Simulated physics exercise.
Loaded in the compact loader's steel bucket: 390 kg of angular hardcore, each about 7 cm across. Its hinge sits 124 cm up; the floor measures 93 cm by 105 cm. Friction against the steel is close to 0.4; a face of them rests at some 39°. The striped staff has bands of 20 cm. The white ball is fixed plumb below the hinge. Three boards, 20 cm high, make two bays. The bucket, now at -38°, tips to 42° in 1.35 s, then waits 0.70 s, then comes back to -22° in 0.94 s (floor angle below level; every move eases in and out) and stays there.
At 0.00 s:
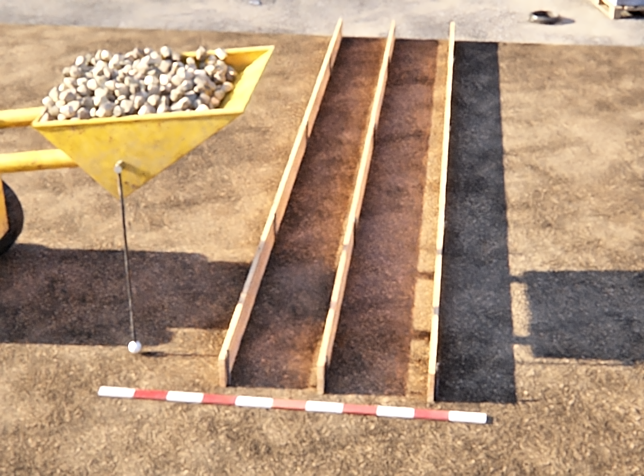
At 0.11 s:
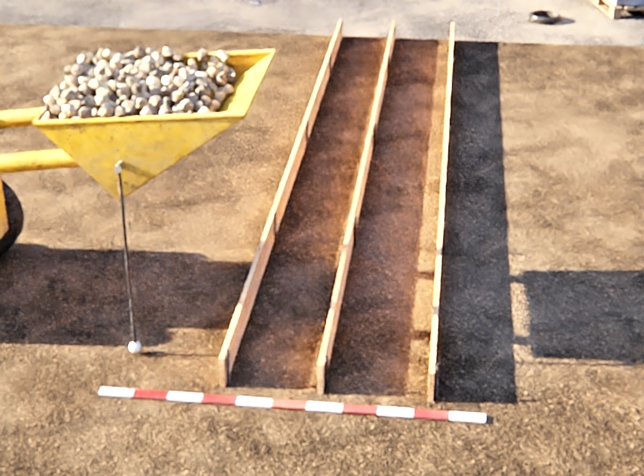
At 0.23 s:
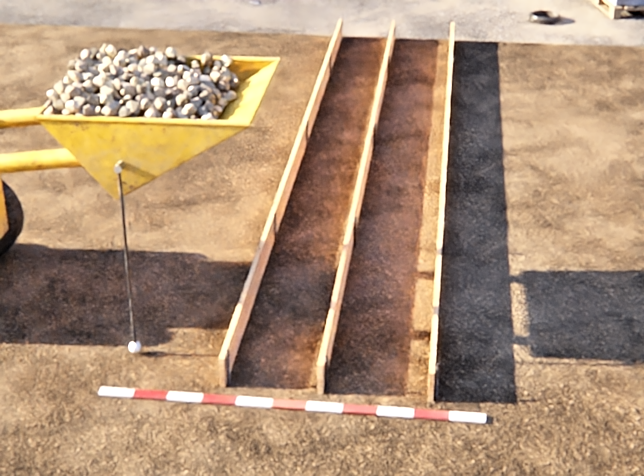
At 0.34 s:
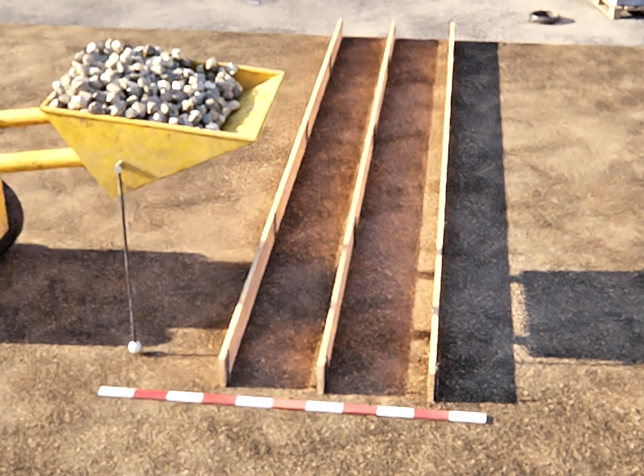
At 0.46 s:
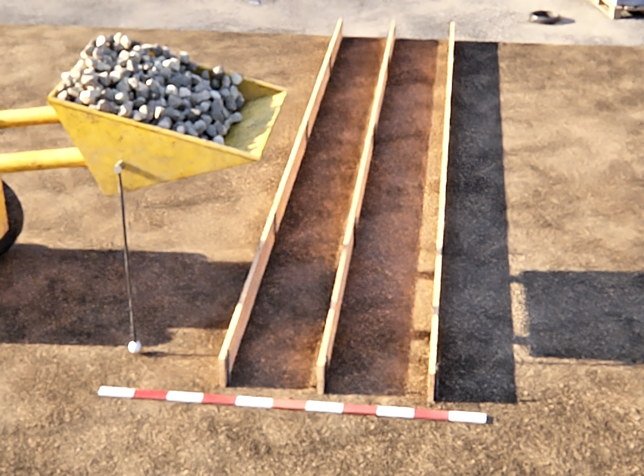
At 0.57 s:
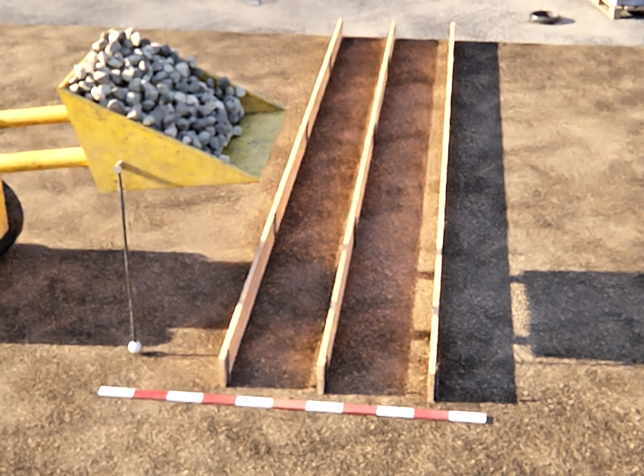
A yellow loader bucket full of grey stones tilts steadily forward beside three wooden boards.
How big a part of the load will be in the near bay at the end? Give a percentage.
Some 90 per cent of it.
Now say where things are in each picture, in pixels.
The first picture shows lip at (243, 111), floor tilted -38°, highest stones at (152, 67).
The second picture shows lip at (245, 115), floor tilted -36°, highest stones at (109, 65); the stones move at 0.1 m/s on average.
In the third picture, the bucket is at -32°, its lip at (250, 125); the top of the load is at (106, 61); the stones move at 0.2 m/s on average.
The fourth picture shows lip at (255, 140), floor tilted -25°, highest stones at (100, 56); the stones move at 0.3 m/s on average.
In the fifth picture, the bucket is at -17°, its lip at (259, 159); the top of the load is at (106, 49); the stones move at 0.4 m/s on average.
The sixth picture shows lip at (260, 181), floor tilted -7°, highest stones at (109, 44); the stones move at 0.4 m/s on average.
After 1.0 s the floor is at 29°; 100 % in the bucket; the foremost stones are at (249, 191).
After 1.5 s the floor is at 42°; 52 % in the bucket, 5 % short of the bays, 43 % in the near bay; the foremost stones are at (320, 302).
After 3.4 s the floor is at -22°; 0 % in the bucket, 4 % short of the bays, 90 % in the near bay, 6 % in the far bay; the foremost stones are at (423, 314).
After 6.0 s the floor is at -22°; 0 % in the bucket, 4 % short of the bays, 90 % in the near bay, 6 % in the far bay; the foremost stones are at (423, 314).
